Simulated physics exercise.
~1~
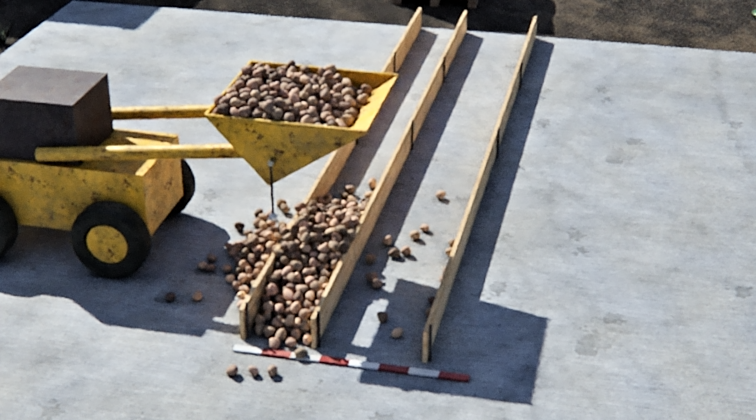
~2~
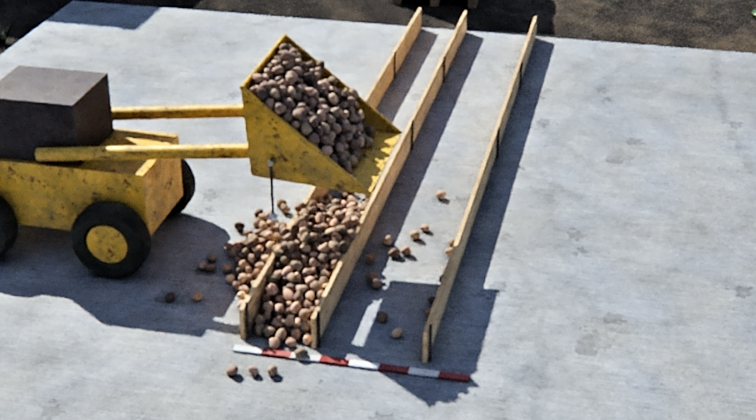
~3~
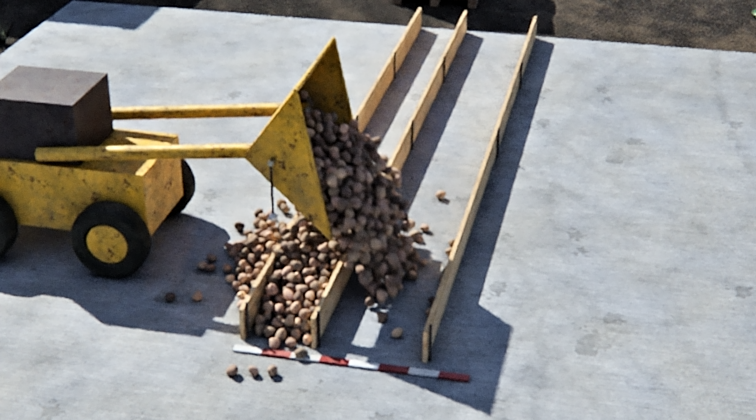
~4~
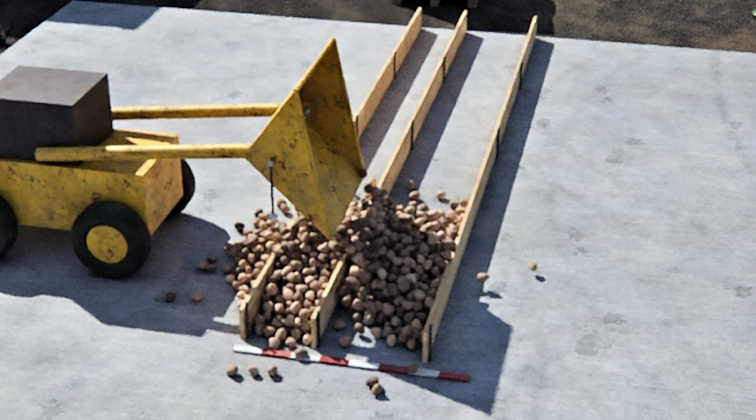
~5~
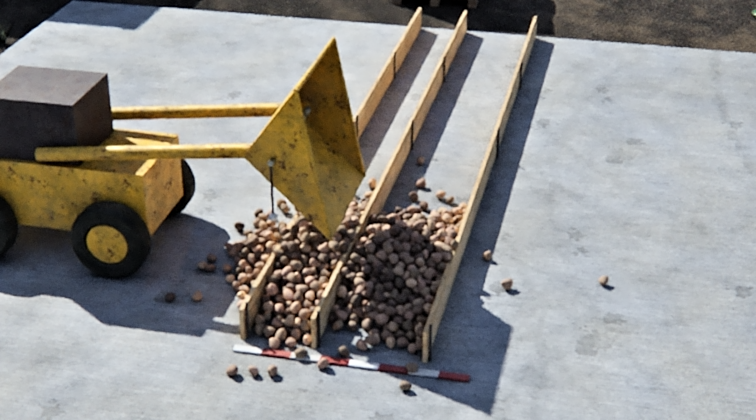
A yellow loader tipped its bucket steadily forward and poured brown rounded stones beside an earlier heap lying among the wooden planks. They filled the near end of the right-hand lane, while a few rolled out past the last plank, and the bucket stayed tipped, emptied.
